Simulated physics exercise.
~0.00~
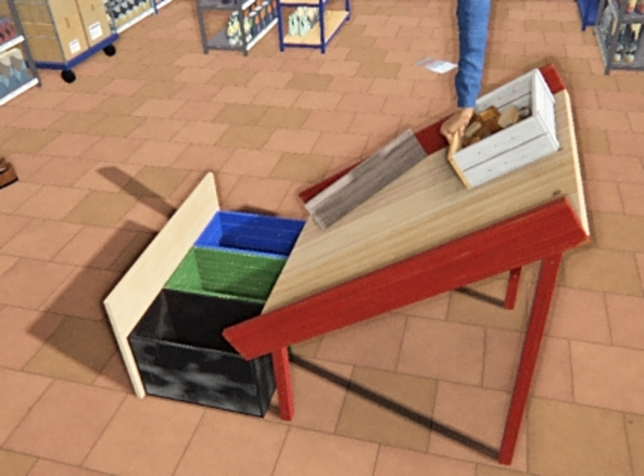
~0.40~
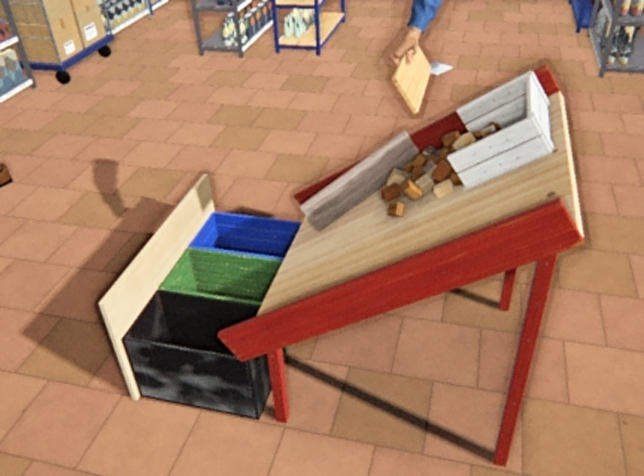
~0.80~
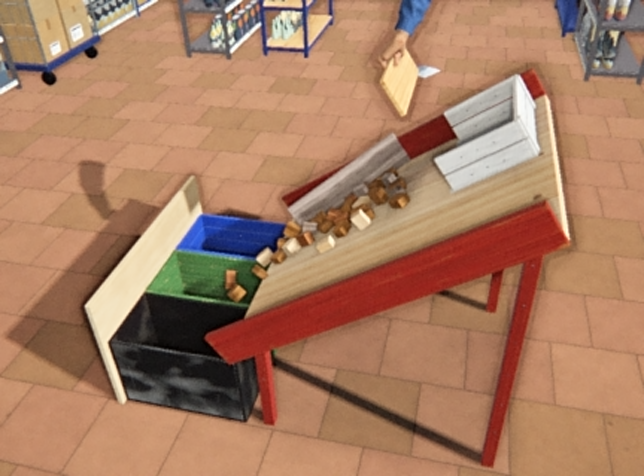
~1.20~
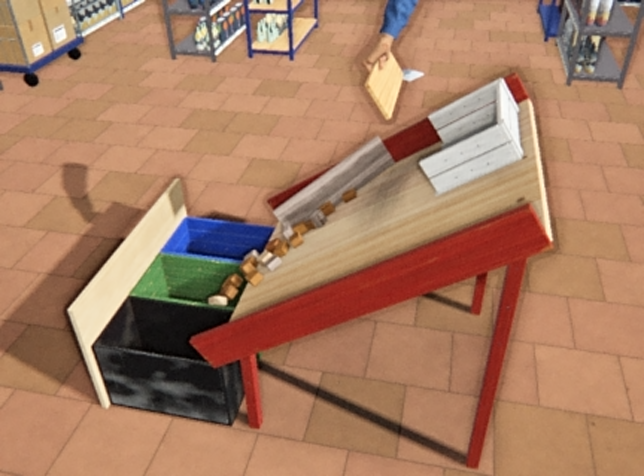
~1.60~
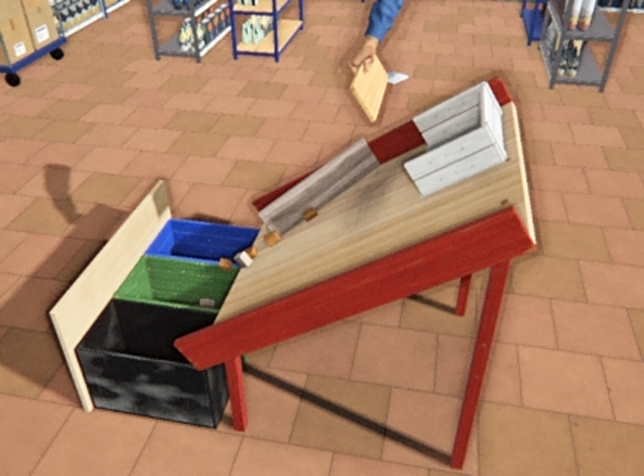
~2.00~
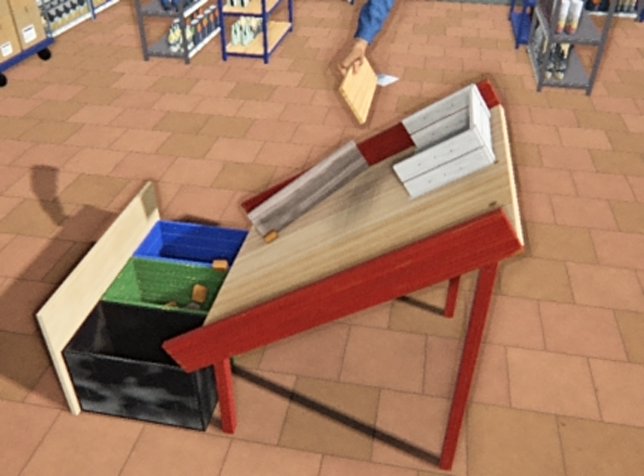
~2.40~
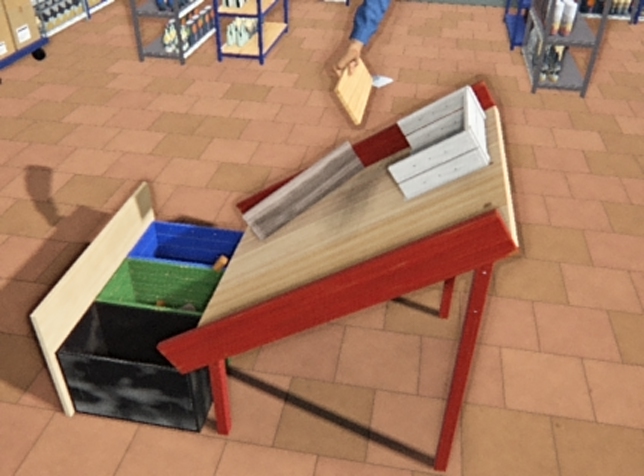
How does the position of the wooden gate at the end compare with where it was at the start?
At the start the gate was at the open side of the white pen, holding the blocks in. By the end it was held up in the air beyond the far side of the table, clear of the pen.
